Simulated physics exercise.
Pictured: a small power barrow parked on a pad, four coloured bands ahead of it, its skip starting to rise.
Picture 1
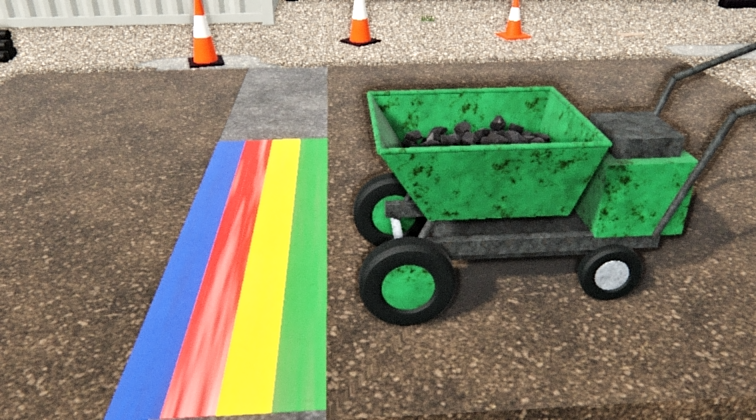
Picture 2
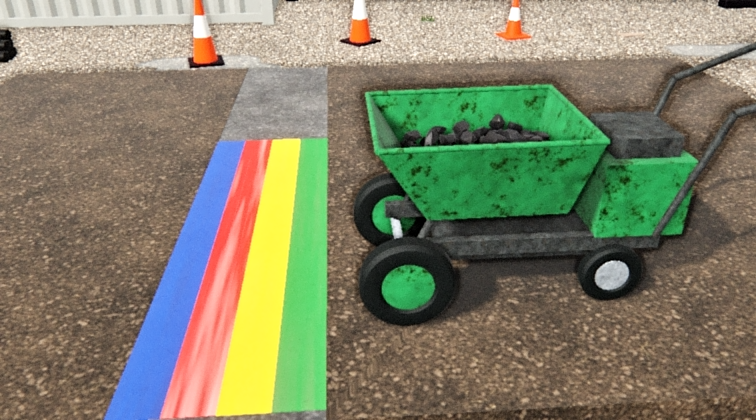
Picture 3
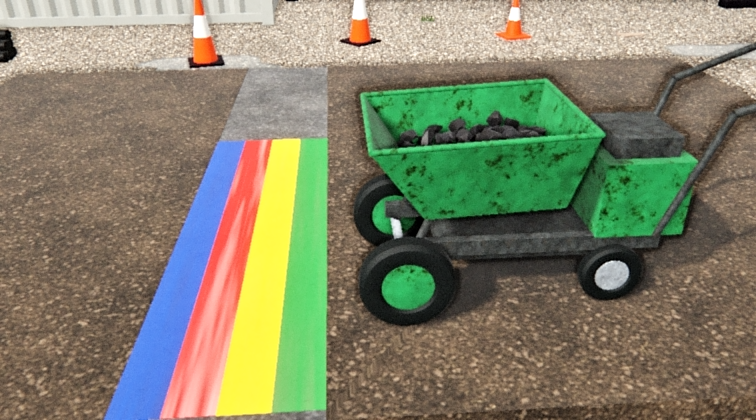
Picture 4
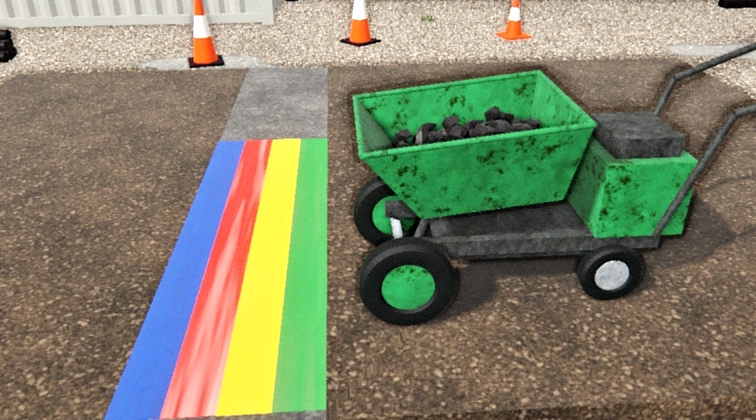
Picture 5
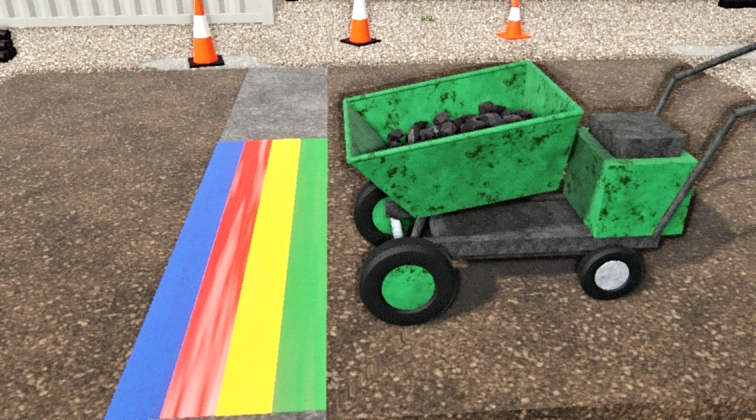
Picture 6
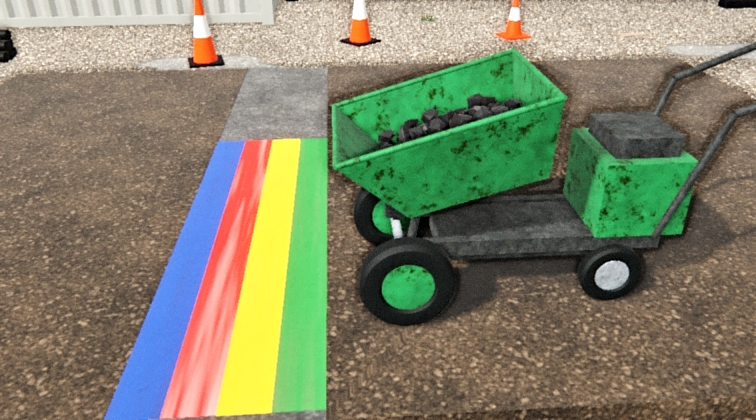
The green skip of a small power barrow, loaded with dark lumps of coal, starts level, then tilts gradually to the left as its rear rises, while the wheeled base stays parked beside blue, red, yellow and green bands.
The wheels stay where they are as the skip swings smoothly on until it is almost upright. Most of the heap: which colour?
Colour: Red.
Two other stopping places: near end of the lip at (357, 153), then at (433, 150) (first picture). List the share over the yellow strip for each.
Near 10 and 30 percent respectively.
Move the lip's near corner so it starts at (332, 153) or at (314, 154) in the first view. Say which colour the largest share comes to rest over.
First the blue one, then the strip in blue.
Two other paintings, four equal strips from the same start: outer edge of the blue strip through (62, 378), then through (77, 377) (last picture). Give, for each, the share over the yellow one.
About 40 %, then 40 %.
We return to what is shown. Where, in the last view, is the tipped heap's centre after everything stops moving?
The centre comes to rest near (220, 281).
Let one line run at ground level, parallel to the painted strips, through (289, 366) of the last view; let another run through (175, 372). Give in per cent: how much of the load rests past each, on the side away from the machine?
Roughly 80 and 30 percent.
Soon, skip tipped steeply; all in the skip.
A while on, skip tipped right over; most in the skip; a small part over the yellow strip; a small part over the red strip; a stray few over the blue strip; a stray few falling.
Towards the end, skip tipped right over; about a quarter in the skip; a stray few over the green strip; about a quarter over the yellow strip; about a third over the red strip; about a quarter over the blue strip; a small part off the paint.
Finally, skip tipped right over; about a quarter in the skip; a stray few over the green strip; about a quarter over the yellow strip; about a third over the red strip; about a quarter over the blue strip; a small part off the paint.
